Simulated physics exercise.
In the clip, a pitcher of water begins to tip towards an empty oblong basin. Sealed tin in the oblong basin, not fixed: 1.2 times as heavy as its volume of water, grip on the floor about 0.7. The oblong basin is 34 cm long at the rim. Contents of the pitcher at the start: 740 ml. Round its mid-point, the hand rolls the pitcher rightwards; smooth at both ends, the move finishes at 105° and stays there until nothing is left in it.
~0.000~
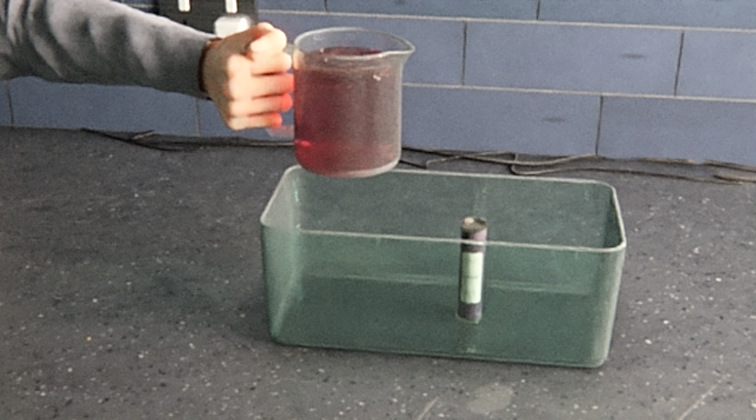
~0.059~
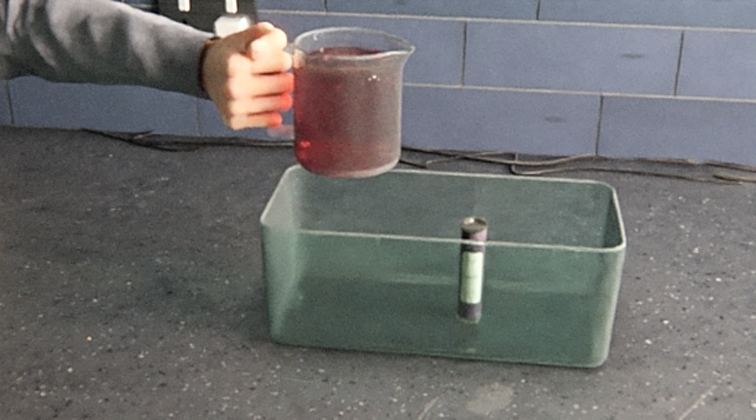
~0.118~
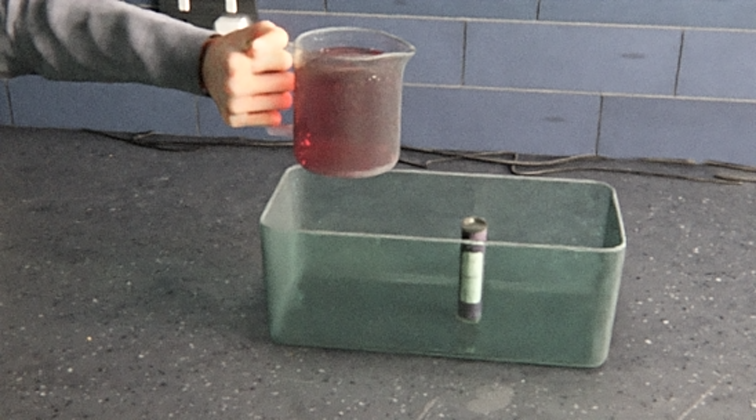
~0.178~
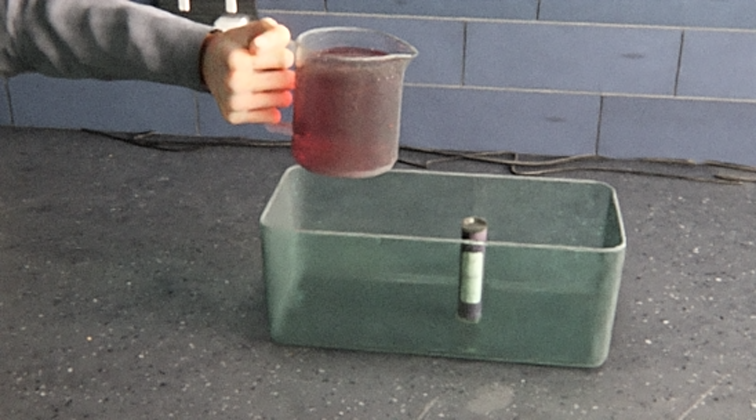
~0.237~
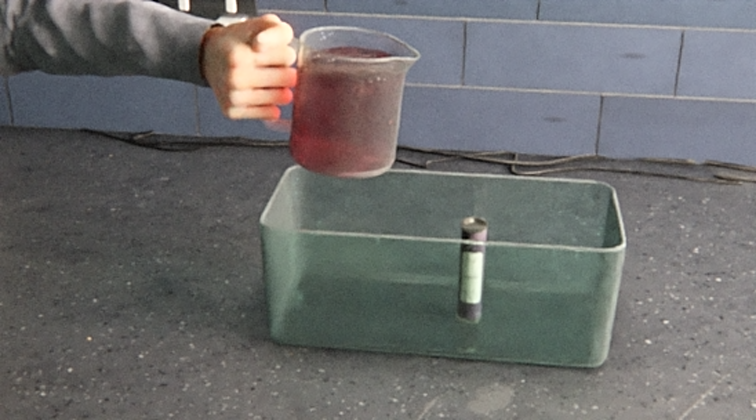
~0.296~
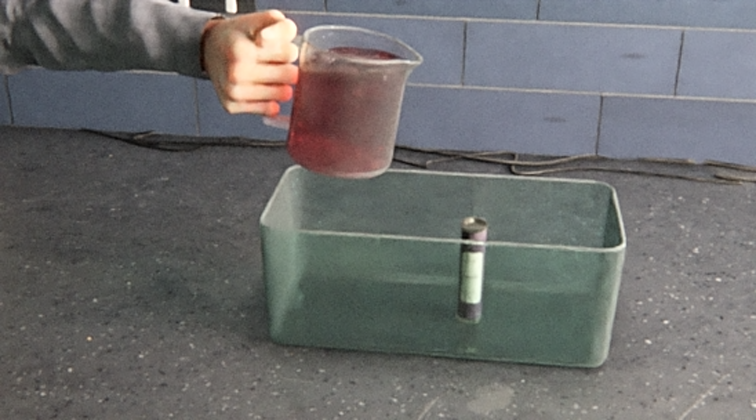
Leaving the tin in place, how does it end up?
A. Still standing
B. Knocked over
(B) Knocked over.
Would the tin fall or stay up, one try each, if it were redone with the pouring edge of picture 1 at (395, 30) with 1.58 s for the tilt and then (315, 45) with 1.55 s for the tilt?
Trial 1 - tin tips; trial 2 - tin stays standing.
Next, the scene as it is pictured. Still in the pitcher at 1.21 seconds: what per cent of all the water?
Near 34 in a hundred.
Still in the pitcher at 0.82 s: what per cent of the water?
I reckon about 86 in a hundred is still held.
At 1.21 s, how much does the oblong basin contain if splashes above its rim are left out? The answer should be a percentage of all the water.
52 per cent or thereabouts.
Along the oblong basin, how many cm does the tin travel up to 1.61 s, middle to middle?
The tin is about 7 cm from where it started.
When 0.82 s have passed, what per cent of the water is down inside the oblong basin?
5 %, give or take.
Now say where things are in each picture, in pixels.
It leans 0°; its right rim is at (414, 48); the water meets the walls at (299, 57) and (399, 62); the oblong basin's rim runs from (274, 195) to (618, 216); the tin's top is at (474, 228), in the first frame.
It leans 0°; its right rim is at (414, 48); the water meets the walls at (299, 58) and (399, 62), in the second frame.
It leans 1°; its right rim is at (415, 49); the water meets the walls at (300, 57) and (401, 63), in the third frame.
It leans 3°; its right rim is at (417, 52); the water meets the walls at (301, 57) and (403, 63), in the fourth frame.
It leans 6°; its right rim is at (420, 55); the water meets the walls at (303, 58) and (406, 63), in the fifth frame.
It leans 9°; its right rim is at (422, 59); the water meets the walls at (304, 59) and (408, 64), in the sixth frame.
By 0.82 s the tilt is 57° and 85 per cent is still to pour; the tin stands where it began.
By 1.21 s the tilt is 93° and 34 per cent is still to pour; the tin stands where it began.
By 1.61 s the tilt is 105° and 3 per cent is still to pour; the tin lies on its side.
By 2.05 s the tilt is 105° and 0 per cent is still to pour; the tin lies on its side.
At rest the tin lies on its side.
